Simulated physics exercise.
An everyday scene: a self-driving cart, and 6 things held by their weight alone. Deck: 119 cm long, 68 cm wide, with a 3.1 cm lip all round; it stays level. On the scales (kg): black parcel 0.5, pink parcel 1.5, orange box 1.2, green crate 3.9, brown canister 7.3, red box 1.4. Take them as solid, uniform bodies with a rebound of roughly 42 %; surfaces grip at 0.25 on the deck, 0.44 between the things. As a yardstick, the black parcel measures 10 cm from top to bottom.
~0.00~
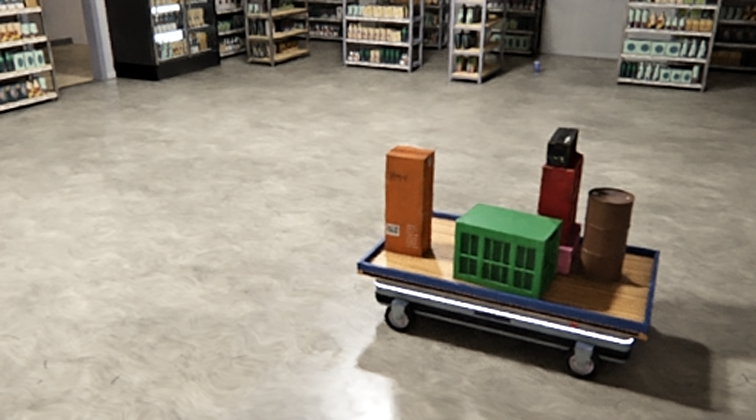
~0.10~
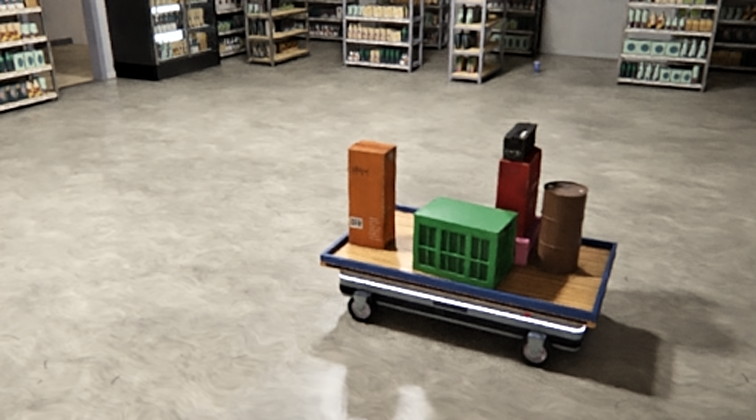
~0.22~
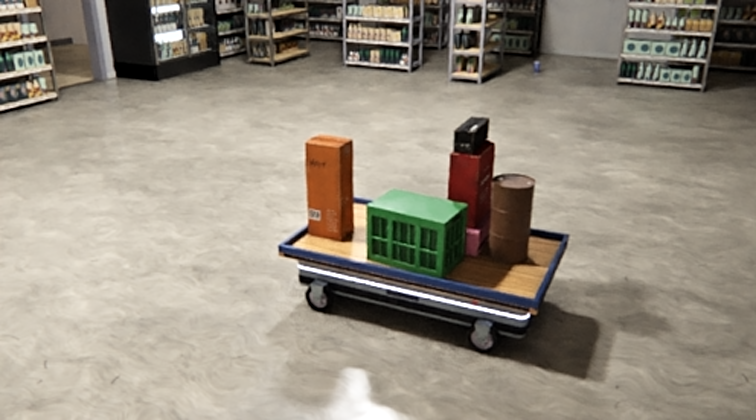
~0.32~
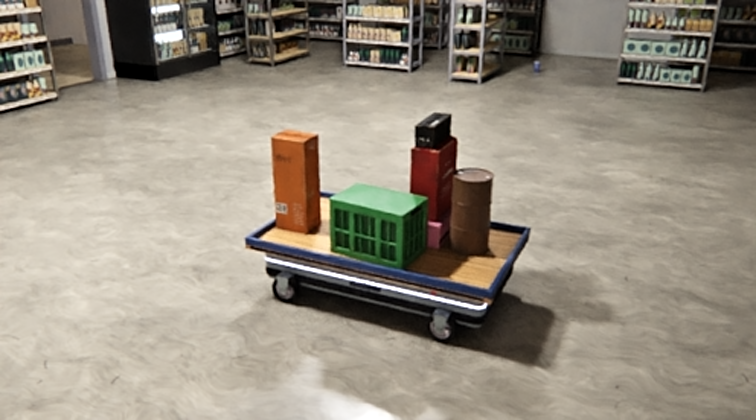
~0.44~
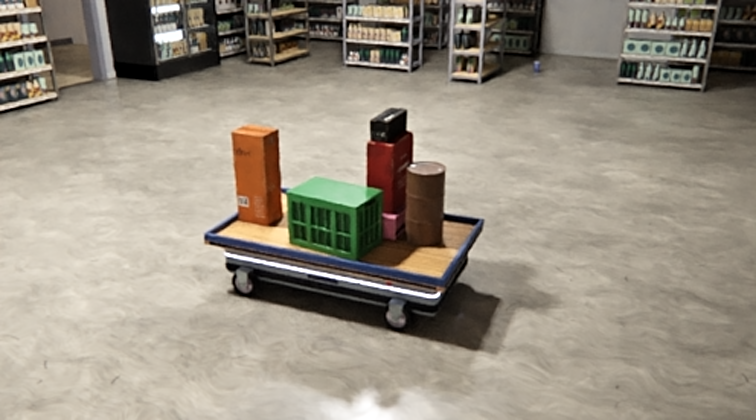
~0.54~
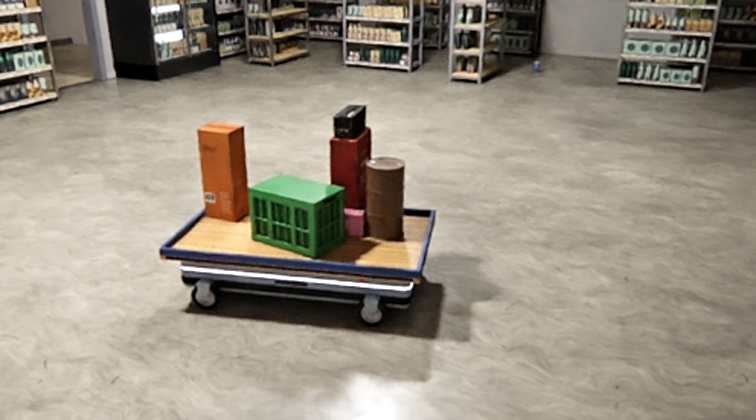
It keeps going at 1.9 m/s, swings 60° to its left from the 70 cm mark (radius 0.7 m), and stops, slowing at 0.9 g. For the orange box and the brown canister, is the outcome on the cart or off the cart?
The orange box ends off the deck, the brown canister ends off the deck.
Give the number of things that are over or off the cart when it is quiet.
5 of them.
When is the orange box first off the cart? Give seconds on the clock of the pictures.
At about 0.7 s.
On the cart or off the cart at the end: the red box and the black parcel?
The red box finishes off the cart; the black parcel finishes off the cart.
After 0.74 s, cart 141 cm along, turned 46°; black parcel and orange box now off the cart; brown canister slid 13 cm near (303, 193); red box leaning 8°.
After 1.04 s, cart 190 cm along, turned 60°; red box now off the cart; brown canister leaning 31° near (185, 200); green crate slid 35 cm.
After 1.34 s, cart 194 cm along, turned 60°, stopped; brown canister now off the cart; green crate leaning 61°; pink parcel slid 44 cm.
After 1.64 s, cart 194 cm along, turned 60°, stopped; green crate on its side; pink parcel slid 52 cm.
At rest (2.5 s), off the cart, black parcel, orange box, brown canister and red box; tipped over on the cart, green crate; not toppled but over 10 cm from the start, pink parcel. In the last view, brown canister near (32, 295).
